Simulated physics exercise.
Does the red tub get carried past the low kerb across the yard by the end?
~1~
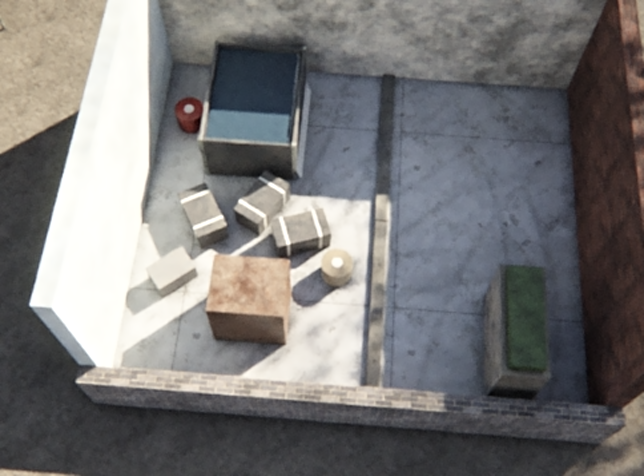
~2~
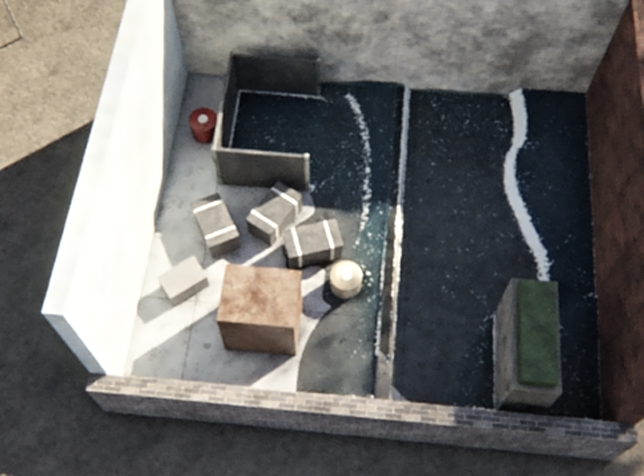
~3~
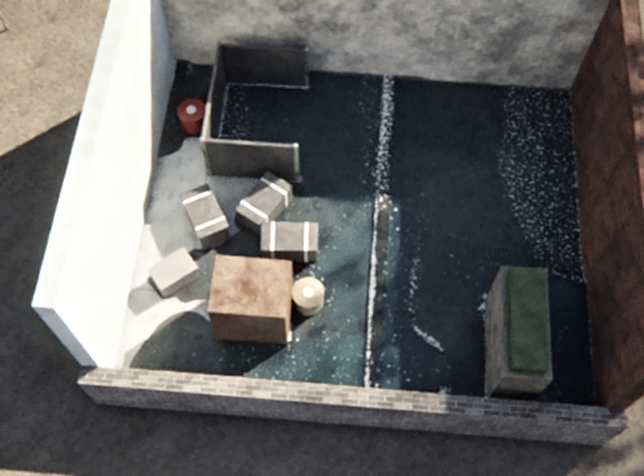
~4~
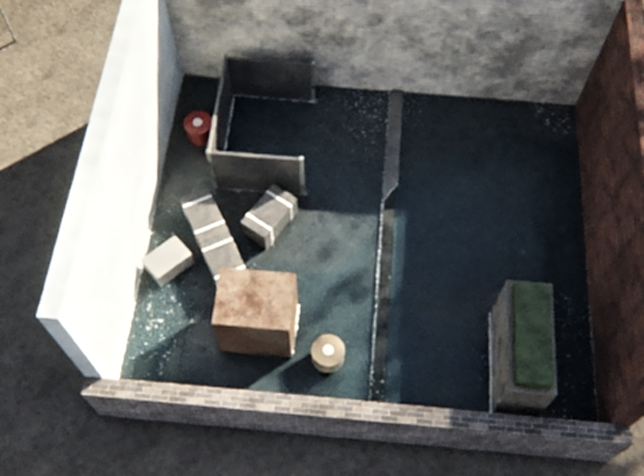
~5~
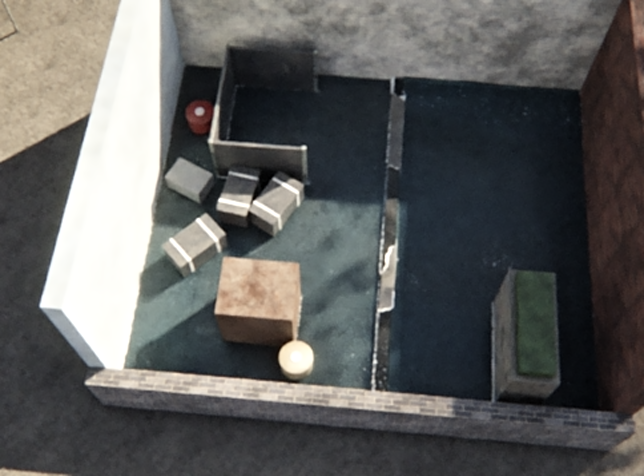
No, the red tub stays at the upper left beside the tank, well short of the kerb.
